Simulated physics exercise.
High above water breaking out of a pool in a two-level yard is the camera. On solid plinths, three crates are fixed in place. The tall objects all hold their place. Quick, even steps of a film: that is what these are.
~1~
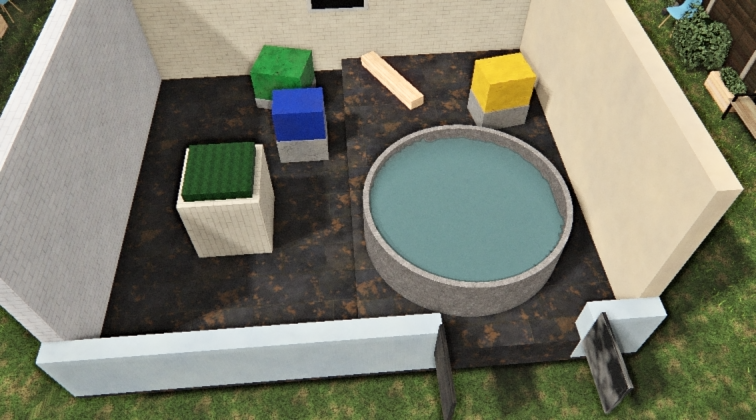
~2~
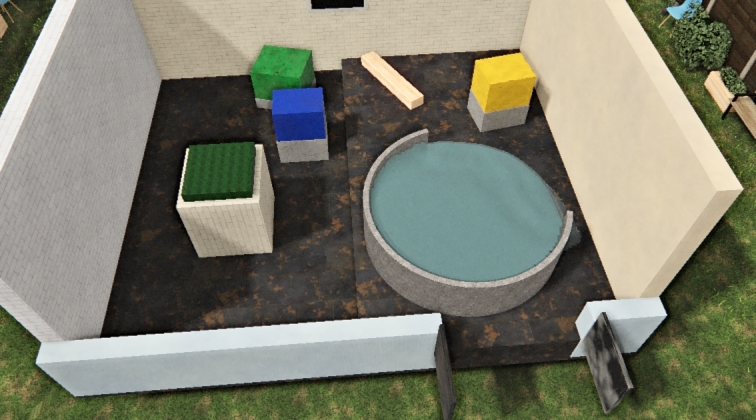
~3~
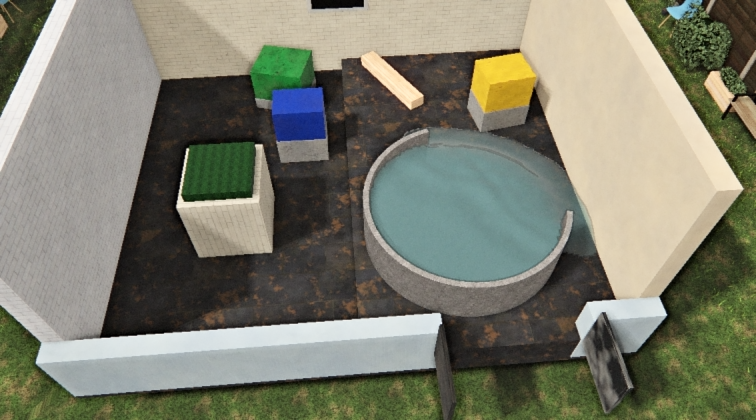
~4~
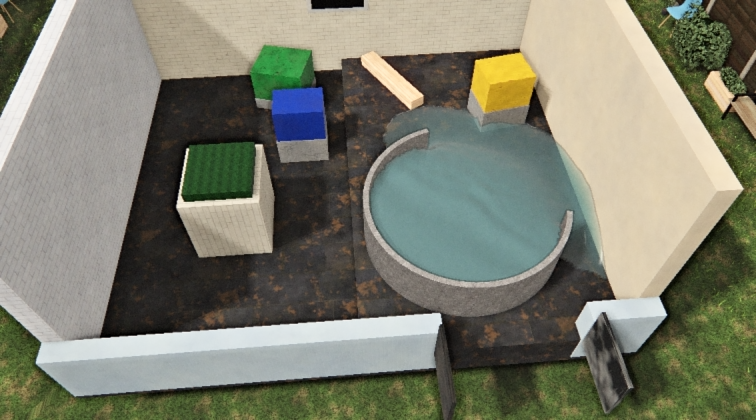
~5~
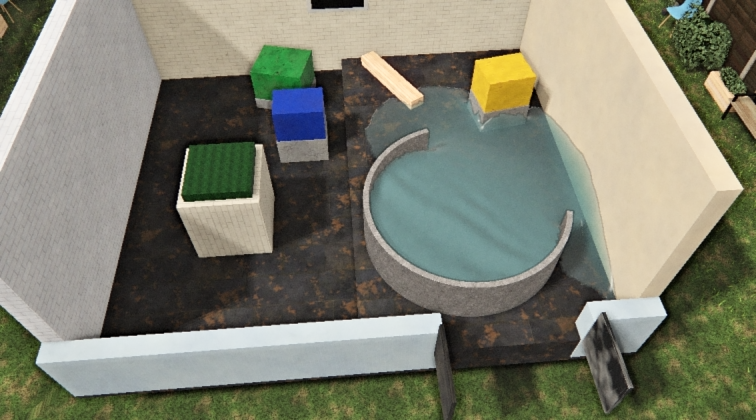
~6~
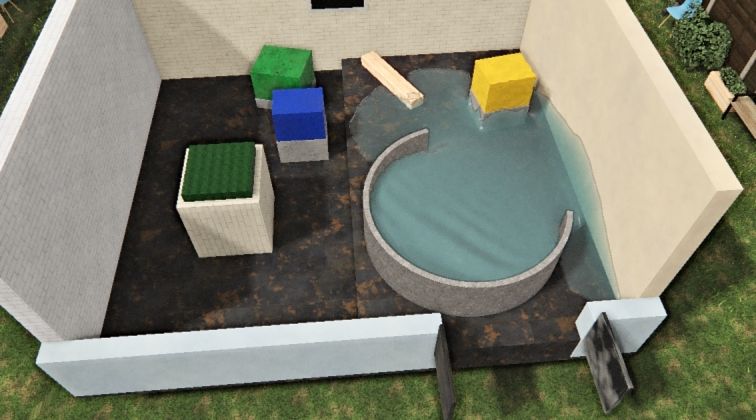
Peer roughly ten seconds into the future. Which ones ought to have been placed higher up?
In the end: The green crate gets soaked; the blue crate stays dry; the yellow crate gets soaked.
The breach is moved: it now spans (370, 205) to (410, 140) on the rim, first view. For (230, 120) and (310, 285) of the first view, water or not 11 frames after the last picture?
I'd expect the first point to be reached and the second point to be reached.
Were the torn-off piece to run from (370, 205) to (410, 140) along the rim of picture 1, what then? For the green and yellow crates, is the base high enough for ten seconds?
Result: Green crate reached, yellow crate not reached.
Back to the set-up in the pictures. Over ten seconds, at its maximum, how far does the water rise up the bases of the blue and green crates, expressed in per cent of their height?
40 and 150 %, roughly.
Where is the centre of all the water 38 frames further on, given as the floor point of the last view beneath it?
About (404, 164).
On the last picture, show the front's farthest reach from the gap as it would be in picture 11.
About (334, 75).
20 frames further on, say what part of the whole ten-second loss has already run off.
My figure is about 30 in a hundred.
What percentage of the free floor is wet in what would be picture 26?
That comes to about 50 per cent.
A moment on, water covers 30 % of the floor; the green crate not reached, the blue crate water round its plinth, the yellow crate water round its plinth.
Next, water covers 35 % of the floor; the green crate water round its plinth, the blue crate water round its plinth, the yellow crate water round its plinth.
Then, water covers 50 % of the floor; the green crate water round its plinth, the blue crate water round its plinth, the yellow crate water round its plinth.
Later, water covers 80 % of the floor; the green crate water round its plinth, the blue crate water round its plinth, the yellow crate water round its plinth.
In the end, water covers 95 % of the floor; the green crate was topped, the blue crate stayed above the water, the yellow crate was topped.
